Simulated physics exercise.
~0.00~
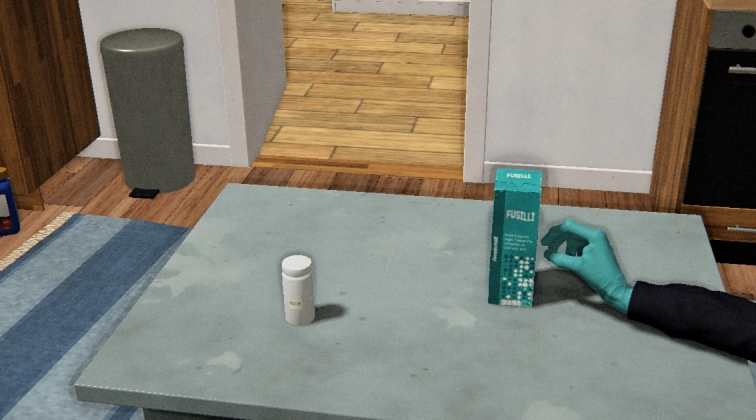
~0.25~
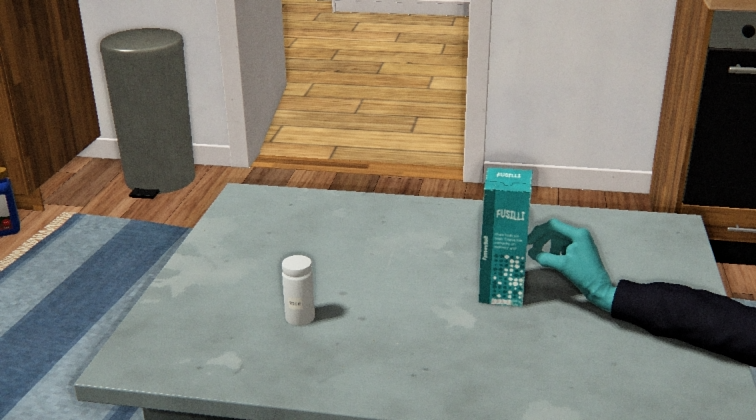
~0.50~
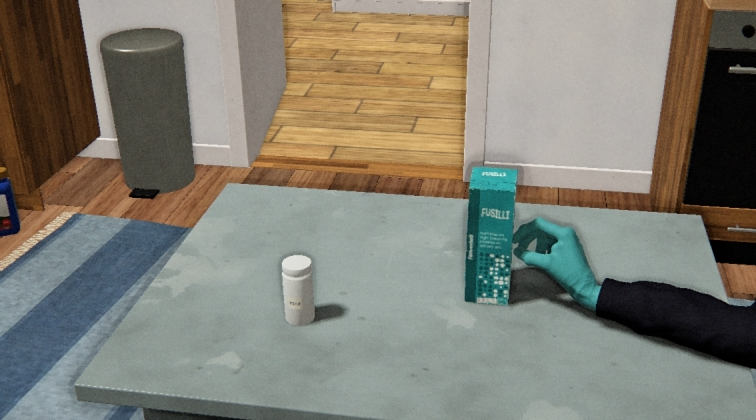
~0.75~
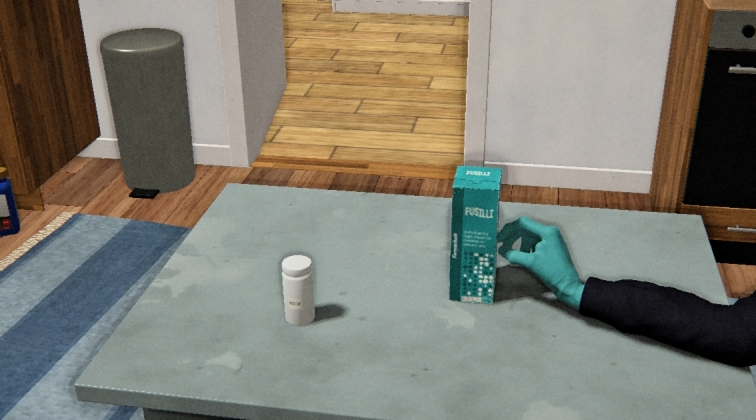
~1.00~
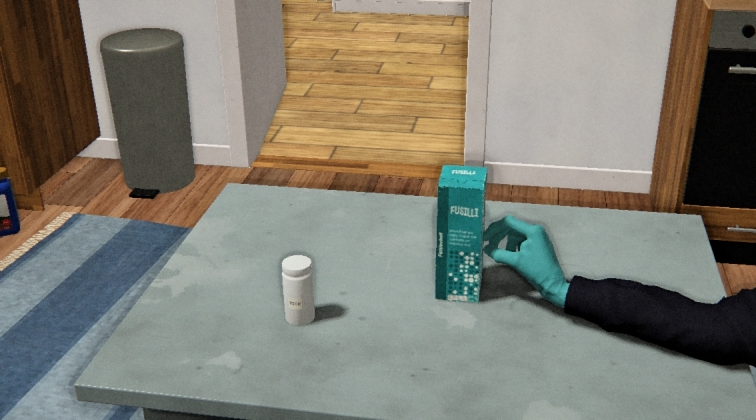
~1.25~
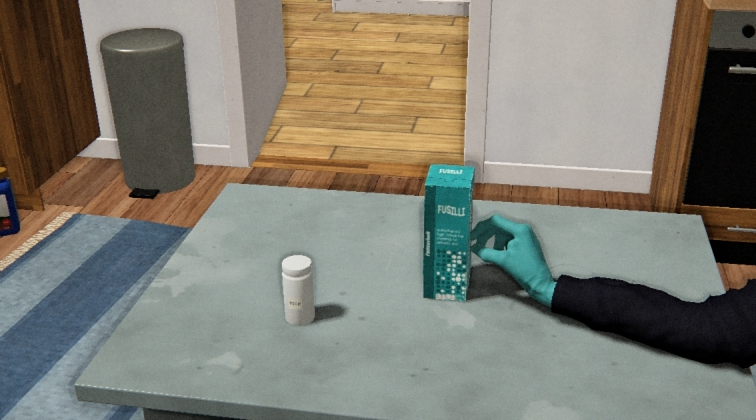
Teal-gloved hand pushing an upright turquoise carton left across a worn grey-green tabletop toward a white shaker, which stays still.
